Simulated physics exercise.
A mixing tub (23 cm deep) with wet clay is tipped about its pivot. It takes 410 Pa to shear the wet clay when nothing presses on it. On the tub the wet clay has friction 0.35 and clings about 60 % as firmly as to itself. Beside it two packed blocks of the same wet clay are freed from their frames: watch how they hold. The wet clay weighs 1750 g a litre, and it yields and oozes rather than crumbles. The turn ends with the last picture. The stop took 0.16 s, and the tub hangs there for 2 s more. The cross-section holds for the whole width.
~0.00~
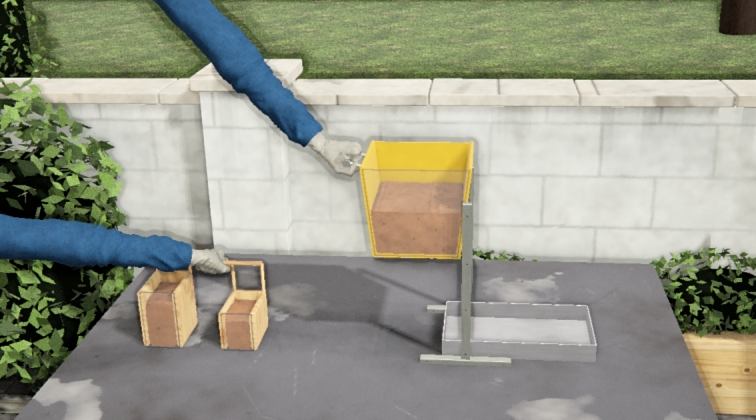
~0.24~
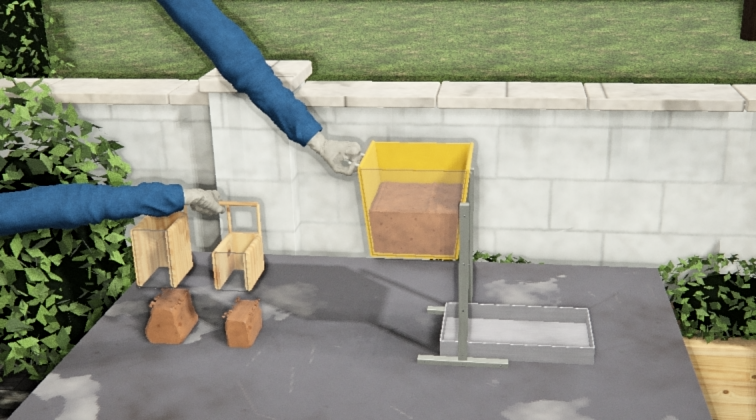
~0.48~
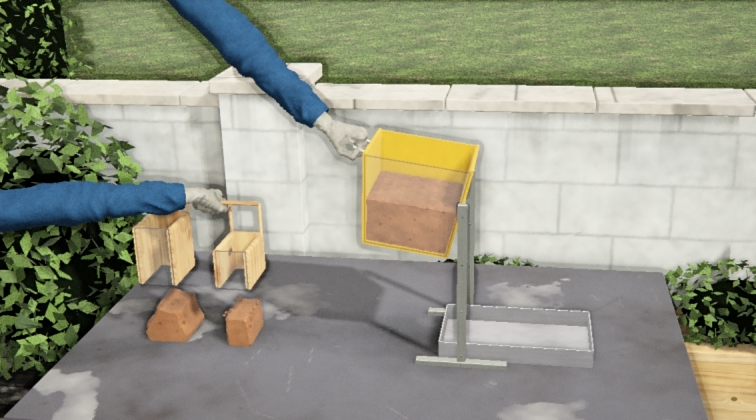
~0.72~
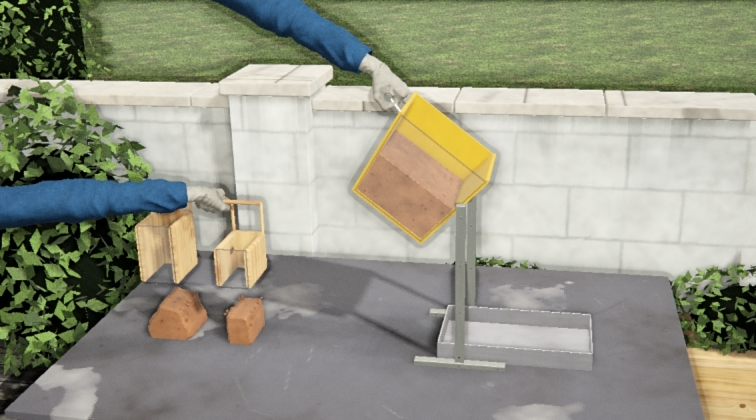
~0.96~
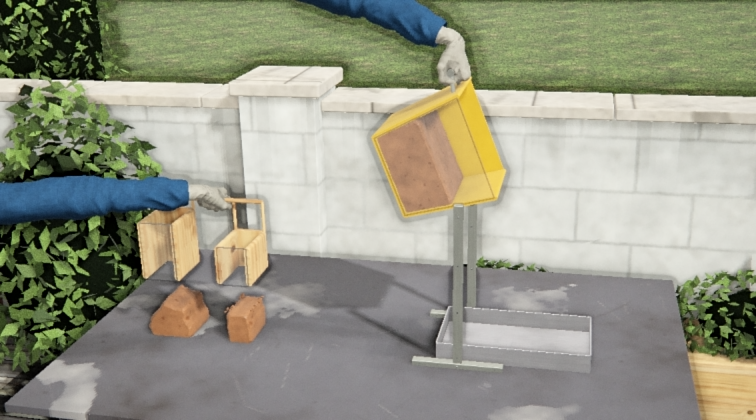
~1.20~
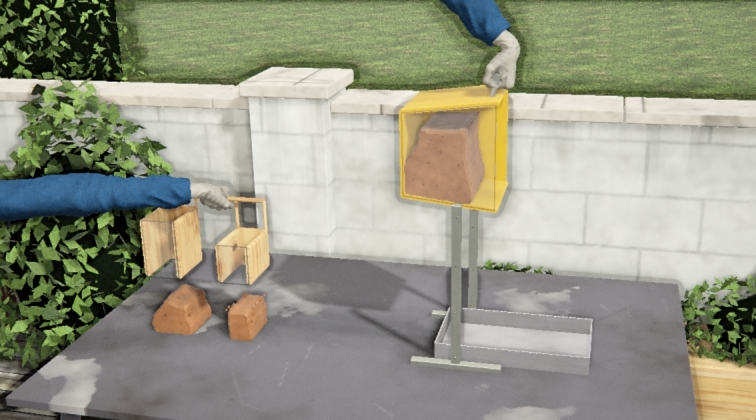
On a gray table beside a pale block wall, a gloved hand lifts two wooden molds off two reddish-brown clay blocks, which slump slightly. Another gloved hand swings a yellow see-through tub clockwise on its metal stand until it lies on its side, the clay inside shifting into a tall lump.
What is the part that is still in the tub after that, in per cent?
Expect roughly 69 %.
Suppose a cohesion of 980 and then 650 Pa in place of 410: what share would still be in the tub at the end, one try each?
In turn about 100 %, 60 %.
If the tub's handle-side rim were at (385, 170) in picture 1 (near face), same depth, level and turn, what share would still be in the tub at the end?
It would be near 100 %.
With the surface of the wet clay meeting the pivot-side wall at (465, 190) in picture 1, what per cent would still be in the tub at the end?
Then about 45 %.
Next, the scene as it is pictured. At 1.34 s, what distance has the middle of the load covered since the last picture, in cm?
Roughly 5 cm.
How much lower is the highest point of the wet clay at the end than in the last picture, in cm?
About 8 cm.
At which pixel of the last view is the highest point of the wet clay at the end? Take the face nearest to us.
Near (421, 162).
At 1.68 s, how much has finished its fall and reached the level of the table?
About 7 %.
By 1.34 s, the tub is at 90 degrees and holds 98 %.
By 1.51 s, the tub is at 90 degrees and holds 74 %.
By 1.68 s, the tub is at 90 degrees and holds 69 %.
By 1.85 s, the tub is at 90 degrees and holds 69 %.
By 3.20 s, at the end, the tub is at 90 degrees and holds 69 %.
